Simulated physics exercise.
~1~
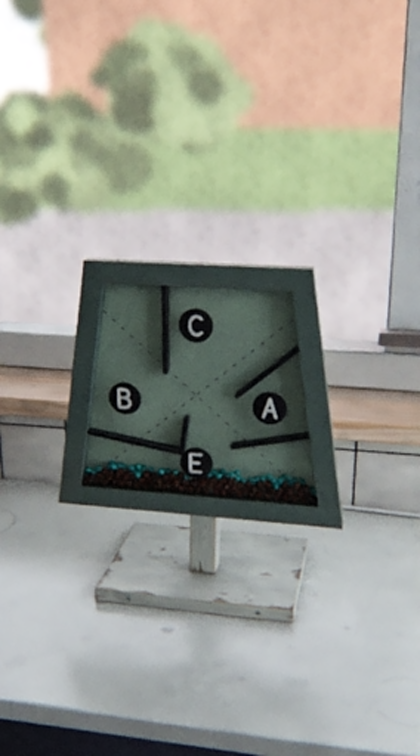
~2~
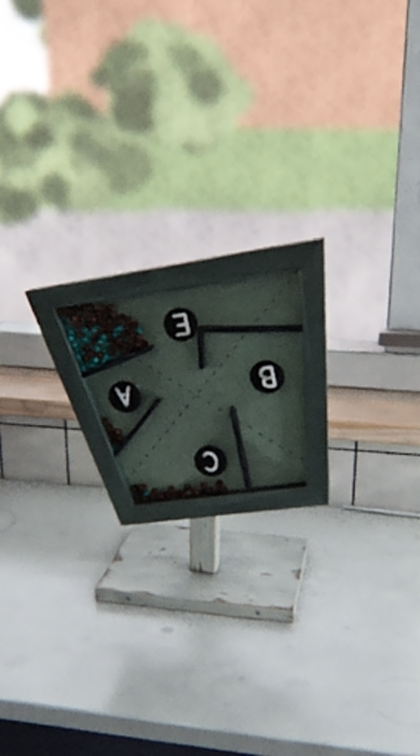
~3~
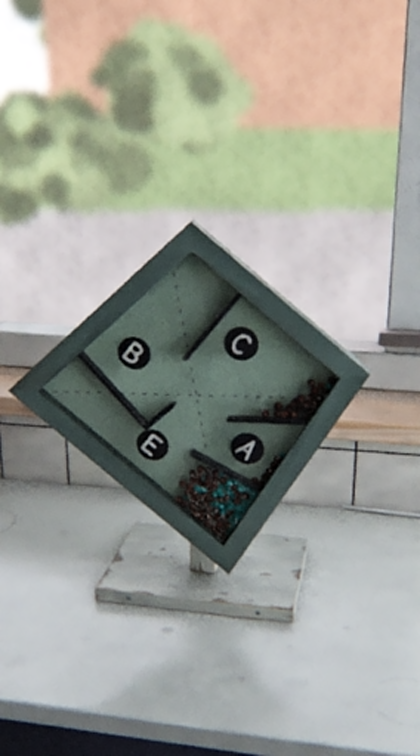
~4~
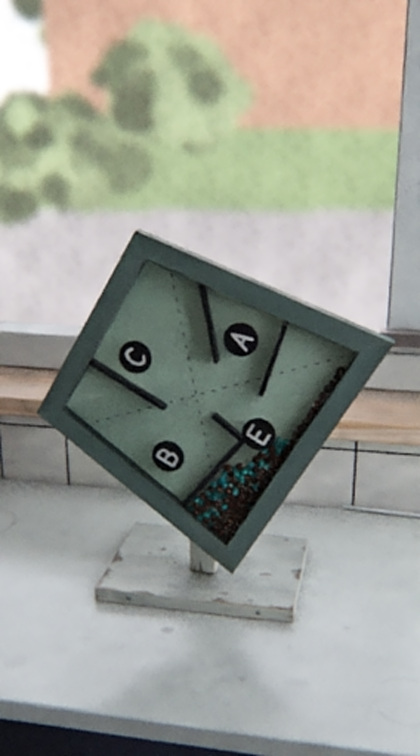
On a windowsill counter, a green-framed case on a white stand turns almost upside down, then swings back, beads piling lower right.
